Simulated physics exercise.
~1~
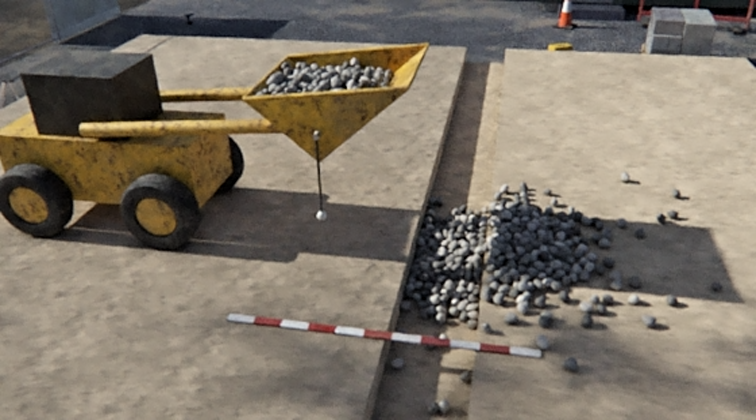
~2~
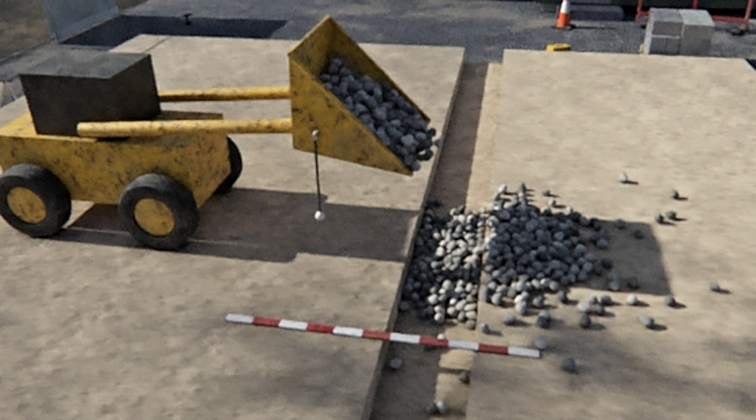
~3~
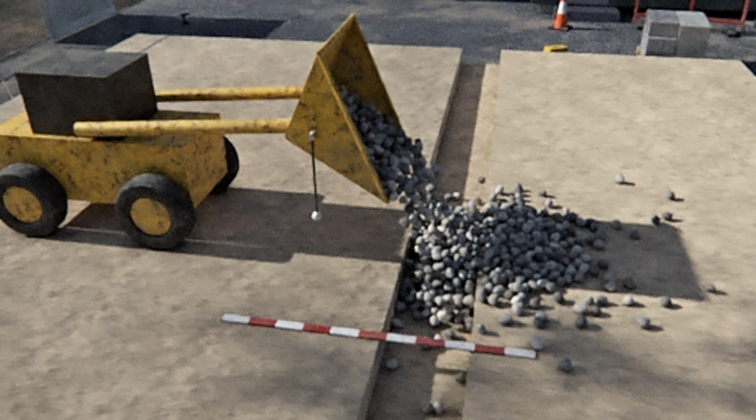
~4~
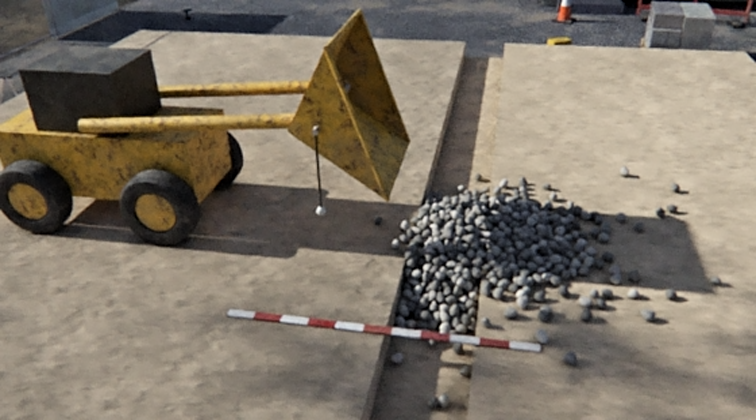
The yellow loader's bucket tips forward and empties its grey stones onto the pile in the trench.
